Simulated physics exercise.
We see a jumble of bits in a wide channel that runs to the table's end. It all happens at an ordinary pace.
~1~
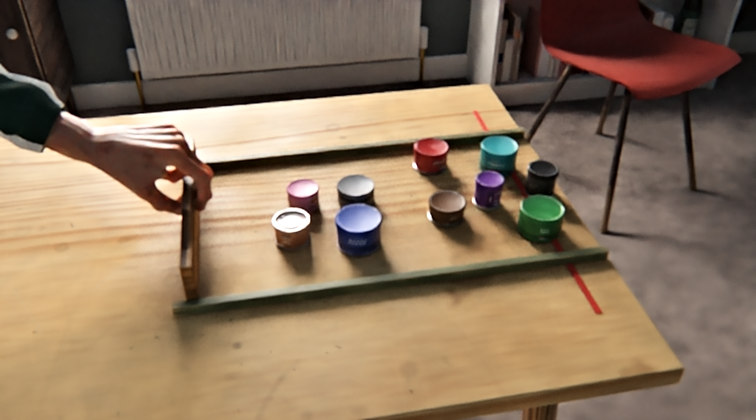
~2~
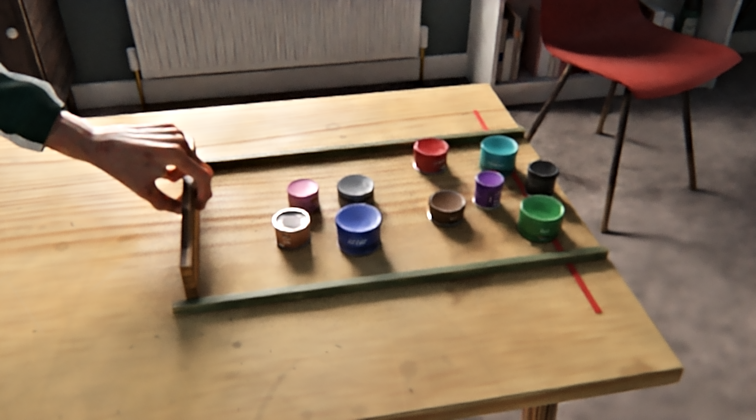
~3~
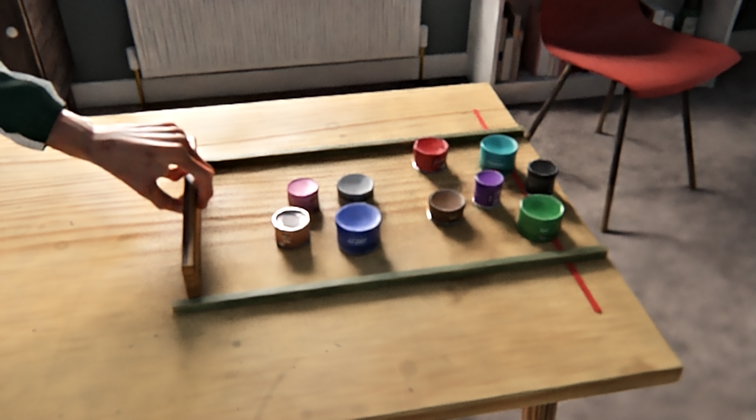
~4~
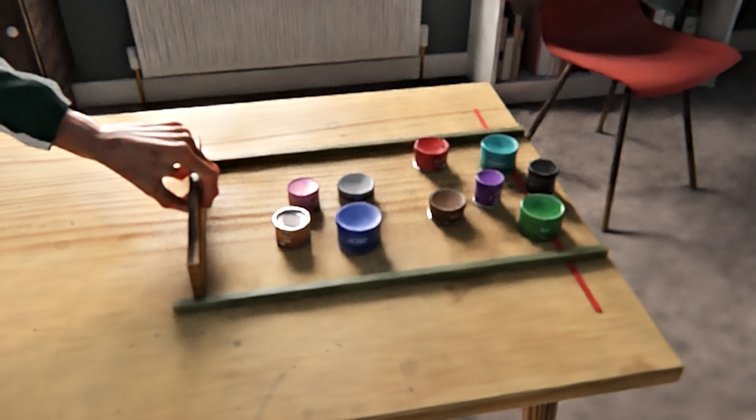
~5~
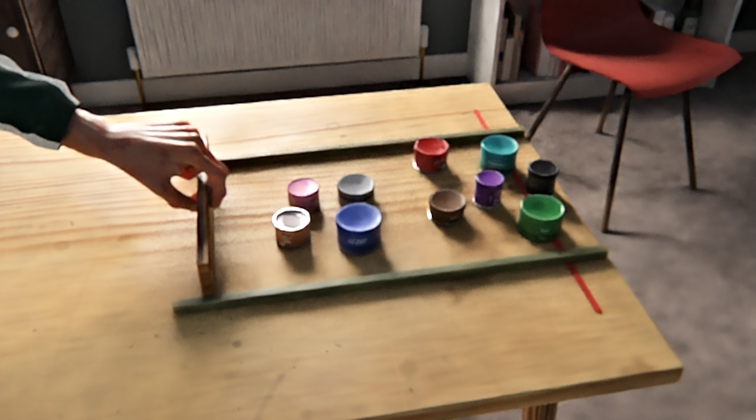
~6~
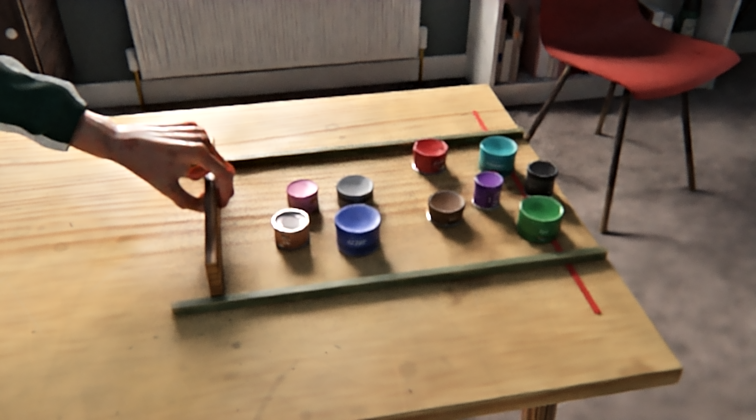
The clip opens on a hand holding a wooden board upright at the left of a channel between two green strips on a table, with colourful little pots to its right. The hand then slides the board slightly to the right, while the pots stay where they are, still untouched.
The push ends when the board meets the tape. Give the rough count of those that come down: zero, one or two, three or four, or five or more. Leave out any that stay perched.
Here the number that fall off is five or more.
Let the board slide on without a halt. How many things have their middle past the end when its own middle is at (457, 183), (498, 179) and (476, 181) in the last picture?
In that order 0, 2 and 1.
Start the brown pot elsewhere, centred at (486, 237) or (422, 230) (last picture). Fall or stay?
In turn it goes over; goes over.
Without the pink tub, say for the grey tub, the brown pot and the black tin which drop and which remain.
The grey tub is kept, the brown pot tumbles off, the black tin is lost.
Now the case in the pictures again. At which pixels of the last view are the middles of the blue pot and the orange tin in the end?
About (571, 218), and the other about (551, 198).
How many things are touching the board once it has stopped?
The number is 4.
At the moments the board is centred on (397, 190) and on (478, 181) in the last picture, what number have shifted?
First 5, then 10.
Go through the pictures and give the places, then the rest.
Black tin (541, 180); green tub (541, 219); turquoise tub (498, 157); board (191, 213); tape (525, 193), in the first picture.
Green tub (541, 218); brown pot (447, 209), in the second picture.
Turquoise tub (498, 156); blue pot (358, 229), in the third picture.
Black tin (541, 179); board (197, 210), in the fourth picture.
Green tub (541, 218); red pot (431, 155), in the fifth picture.
Black tin (540, 181); green tub (540, 219); turquoise tub (498, 157); board (213, 210); tape (525, 193), in the sixth picture.
Soon after, none off yet; black tin at rest near (540, 181); green tub at rest near (540, 219); turquoise tub at rest near (498, 157).
After that, none off yet; black tin tilting a little near (569, 175); green tub displaced a little near (560, 221); turquoise tub displaced a little near (508, 156).
In the end, the number that fall off is five or more; gone, grey tub, brown pot, purple tin, turquoise tub, green tub and black tin.
